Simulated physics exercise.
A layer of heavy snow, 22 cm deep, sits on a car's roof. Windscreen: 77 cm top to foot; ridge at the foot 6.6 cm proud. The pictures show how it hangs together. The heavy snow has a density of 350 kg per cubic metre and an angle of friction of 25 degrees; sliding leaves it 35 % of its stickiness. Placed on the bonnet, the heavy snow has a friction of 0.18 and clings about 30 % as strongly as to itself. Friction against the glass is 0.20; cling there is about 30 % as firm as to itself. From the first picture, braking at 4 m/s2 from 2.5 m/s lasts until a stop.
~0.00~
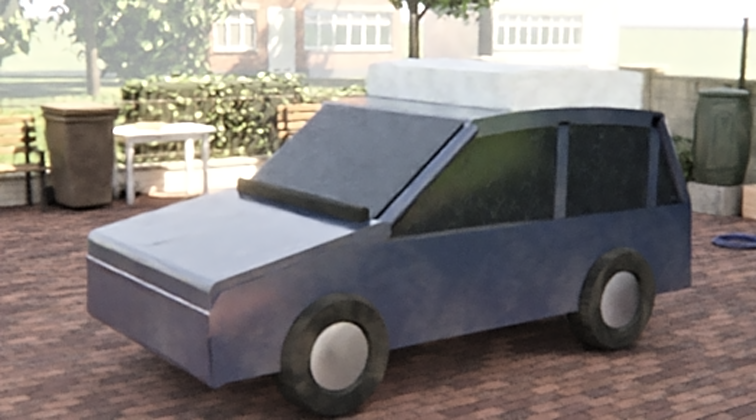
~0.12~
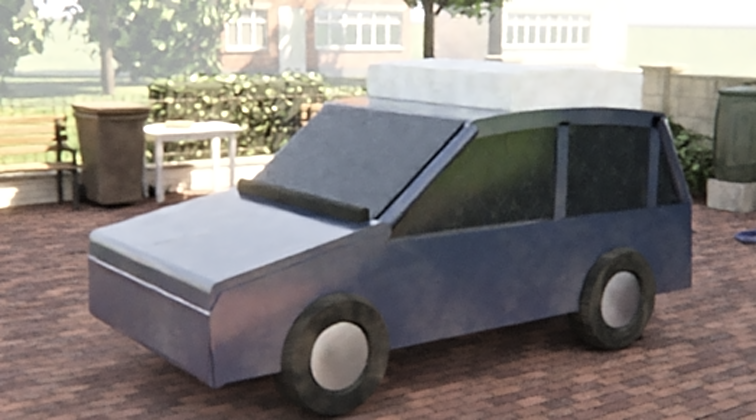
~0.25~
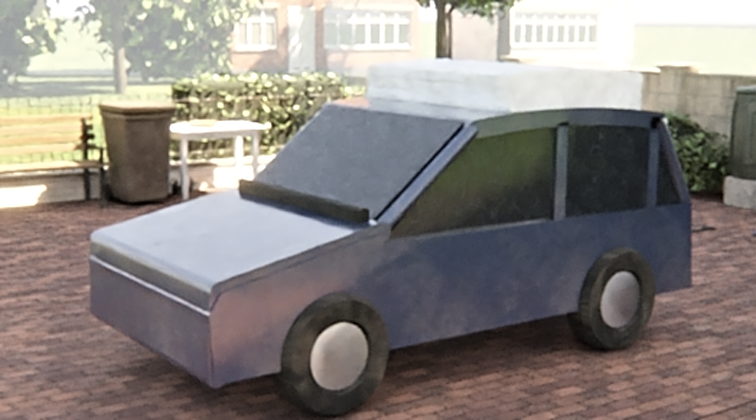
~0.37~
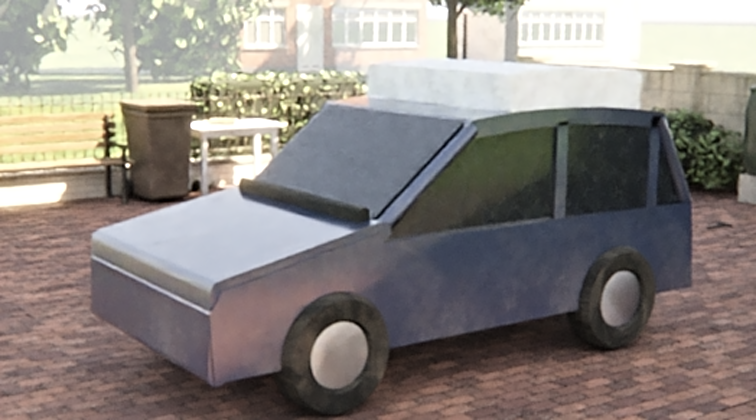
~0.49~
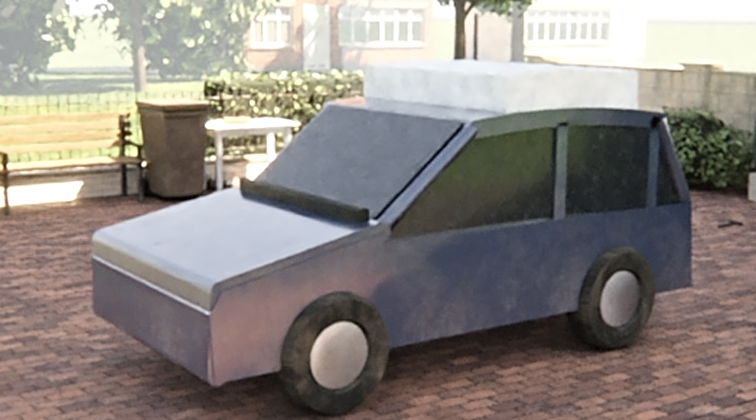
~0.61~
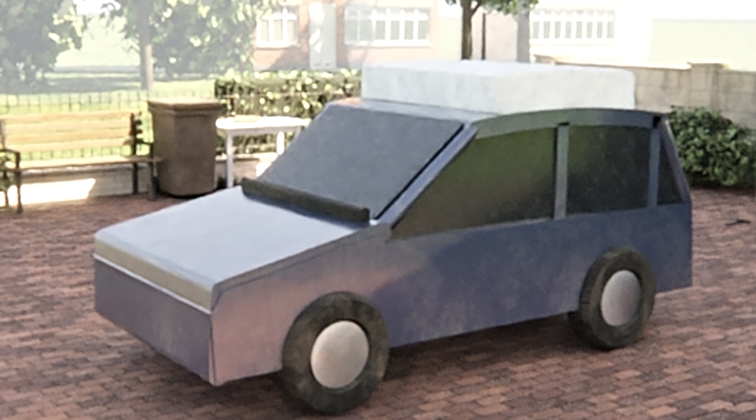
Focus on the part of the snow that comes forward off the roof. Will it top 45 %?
No.
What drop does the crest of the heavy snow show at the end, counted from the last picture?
By my estimate, near 0 cm.
After 0.95 s, all of the snow is on the roof, none on the glass, none on the bonnet and none has gone off the nose.
After 1.34 s, all of the snow is on the roof, none on the glass, none on the bonnet and none has gone off the nose.
After 1.73 s, all of the snow is on the roof, none on the glass, none on the bonnet and none has gone off the nose.
After 2.12 s, all of the snow is on the roof, none on the glass, none on the bonnet and none has gone off the nose.
After 2.70 s, all of the snow is on the roof, none on the glass, none on the bonnet and none has gone off the nose.
